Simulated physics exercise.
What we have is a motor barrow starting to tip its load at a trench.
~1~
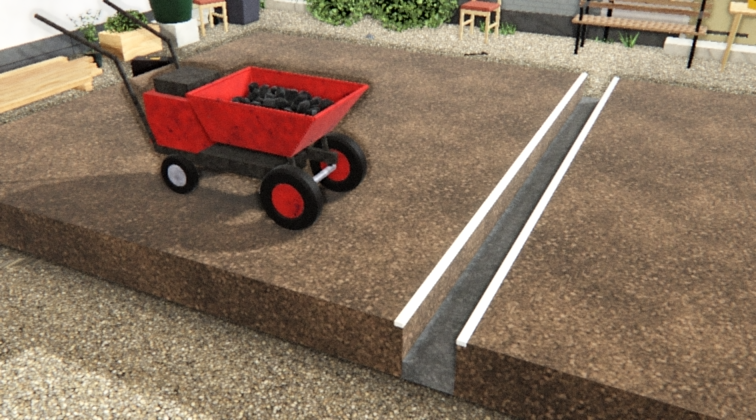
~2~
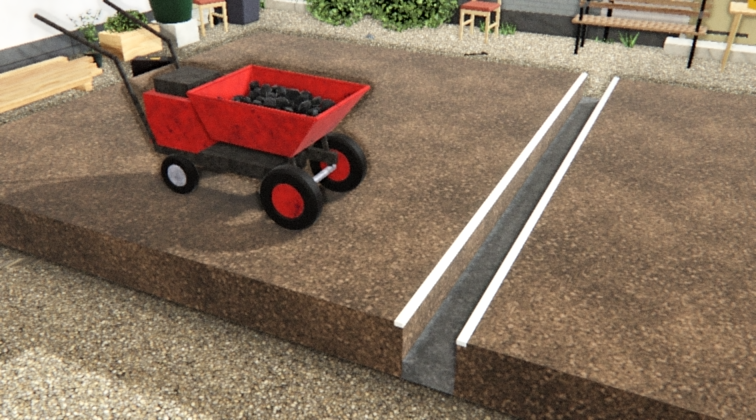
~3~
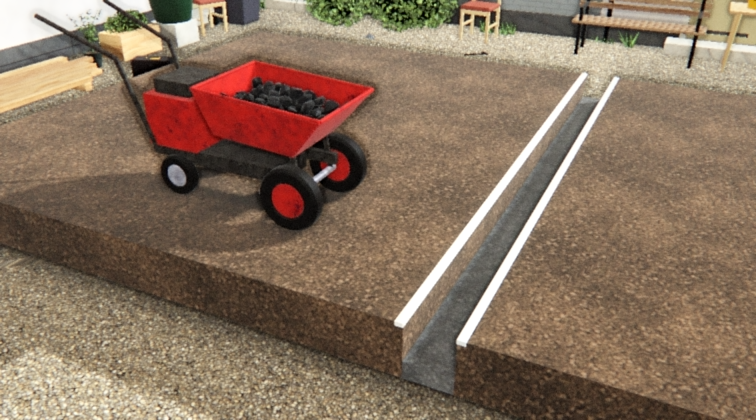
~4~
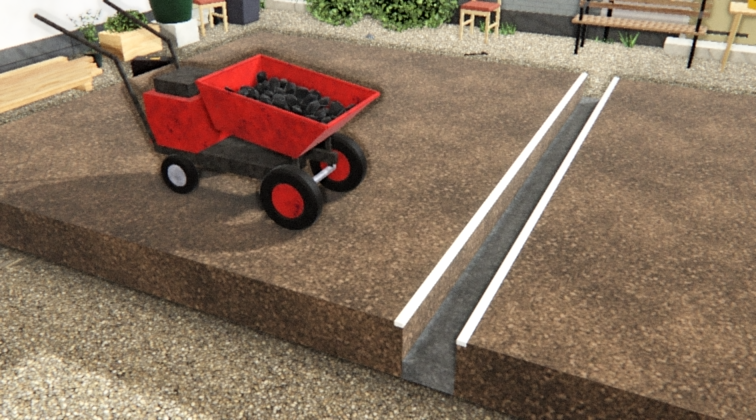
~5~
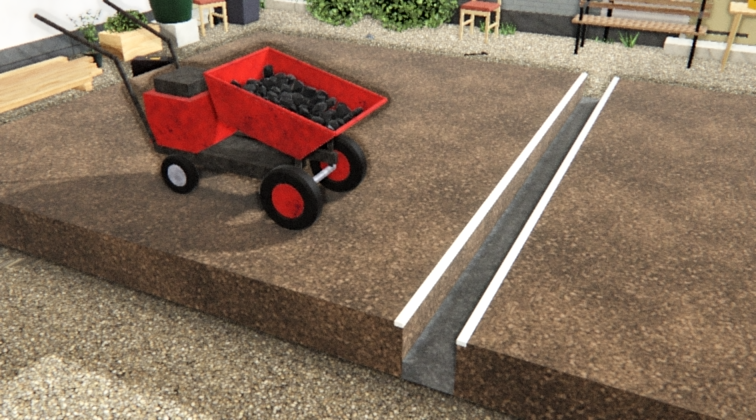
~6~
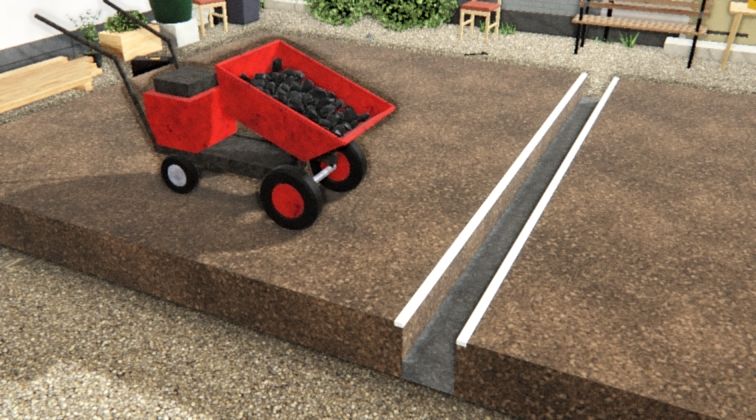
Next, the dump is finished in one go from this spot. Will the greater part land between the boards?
Between the edges lies only the smaller part of the load.
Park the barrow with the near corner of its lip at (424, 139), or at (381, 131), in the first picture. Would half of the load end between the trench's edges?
One: Below a half. Two: More than half.
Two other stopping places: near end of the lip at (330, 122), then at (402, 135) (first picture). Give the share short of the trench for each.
First some 40, then 0 per cent.
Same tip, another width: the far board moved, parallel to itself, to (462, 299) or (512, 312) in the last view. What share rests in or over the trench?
Near 20 % and 20 %.
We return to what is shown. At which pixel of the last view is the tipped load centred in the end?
Close to (432, 231).
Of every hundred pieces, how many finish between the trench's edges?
Roughly 20 in a hundred.
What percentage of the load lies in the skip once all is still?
About 20 per cent.
Just after the last frame, skip tipped steeply; every one in the skip.
A moment on, skip tipped right over; the larger part in the skip; about a tenth short of the trench; just a few falling.
Further on, skip tipped right over; roughly a quarter in the skip; roughly two thirds short of the trench; roughly a quarter in or heaped over the trench.
When it is over, skip tipped right over; roughly a quarter in the skip; roughly two thirds short of the trench; roughly a quarter in or heaped over the trench; not one beyond it.
